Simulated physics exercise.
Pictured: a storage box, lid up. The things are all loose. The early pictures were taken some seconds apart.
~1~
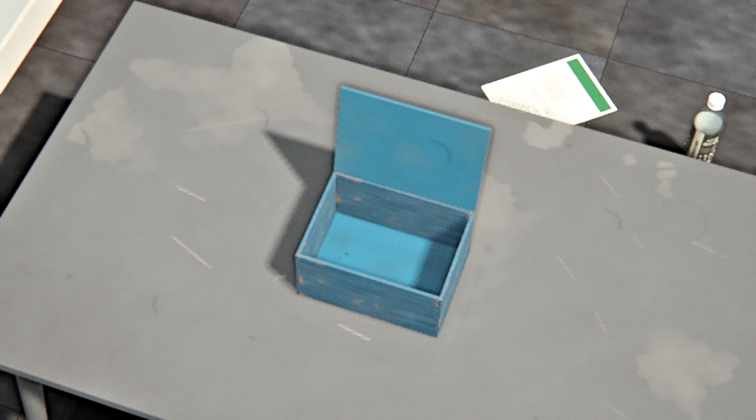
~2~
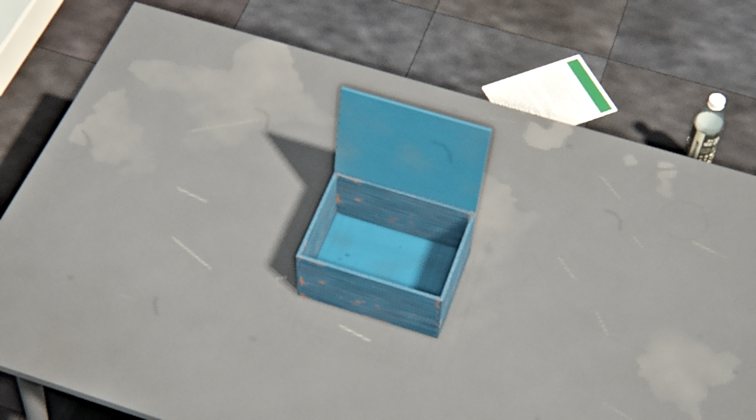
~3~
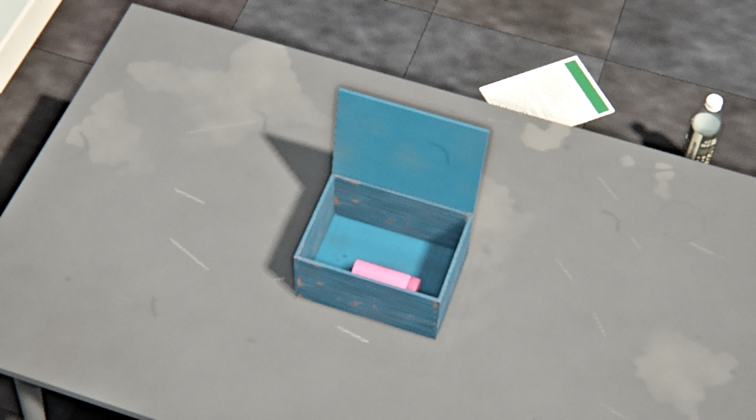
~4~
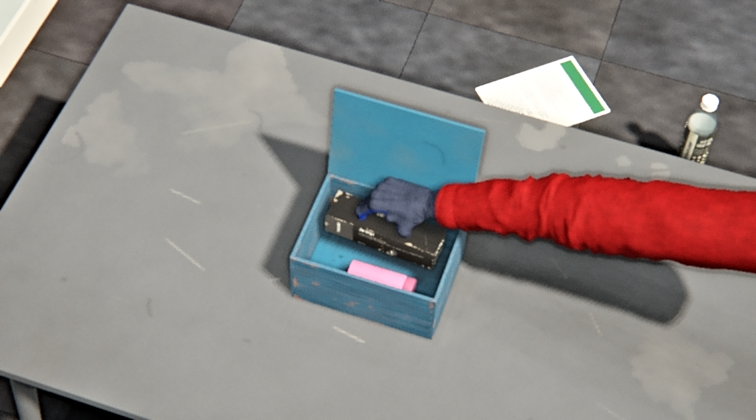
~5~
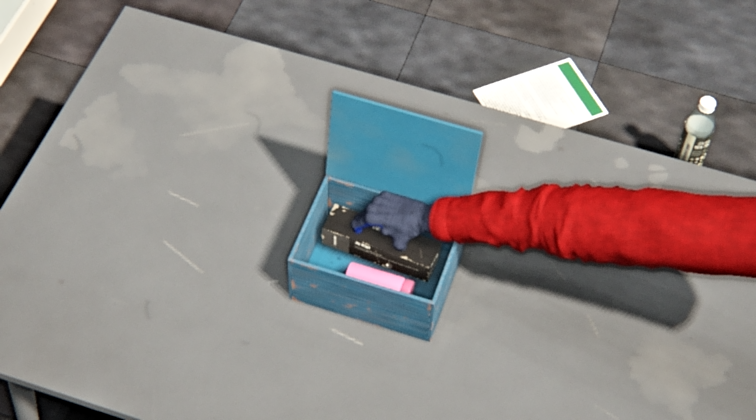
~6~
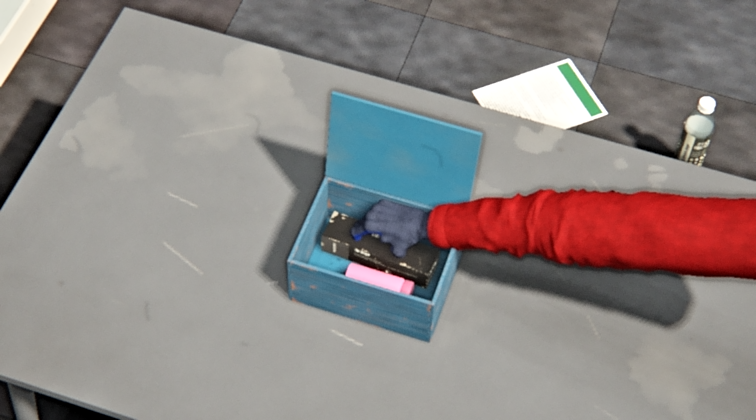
A pink item appears inside the open blue storage box, which at first sits empty on a gray table. Then a red-sleeved arm with a dark glove reaches in from the right, lowering a black carton into the box behind the pink item, and the hand still grips it.
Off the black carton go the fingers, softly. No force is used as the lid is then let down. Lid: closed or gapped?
Ah, the box is closed after all.
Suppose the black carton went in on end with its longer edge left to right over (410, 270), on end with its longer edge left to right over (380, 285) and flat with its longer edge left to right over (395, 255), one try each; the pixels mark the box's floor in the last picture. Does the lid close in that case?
Try one: Not closed. Try two: Not closed. Try three: Closed.
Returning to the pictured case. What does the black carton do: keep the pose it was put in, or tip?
After all that, it keeps its set angle.
Then, 1.20 s past the last view, lid starting down.
Then, 1.80 s past the last view, lid 46° above the rim.
Then, 2.20 s past the last view, lid 14° above the rim.
Finally, lid shut; both still in place. Final places as the last picture's camera would see them, black carton near (380, 250).
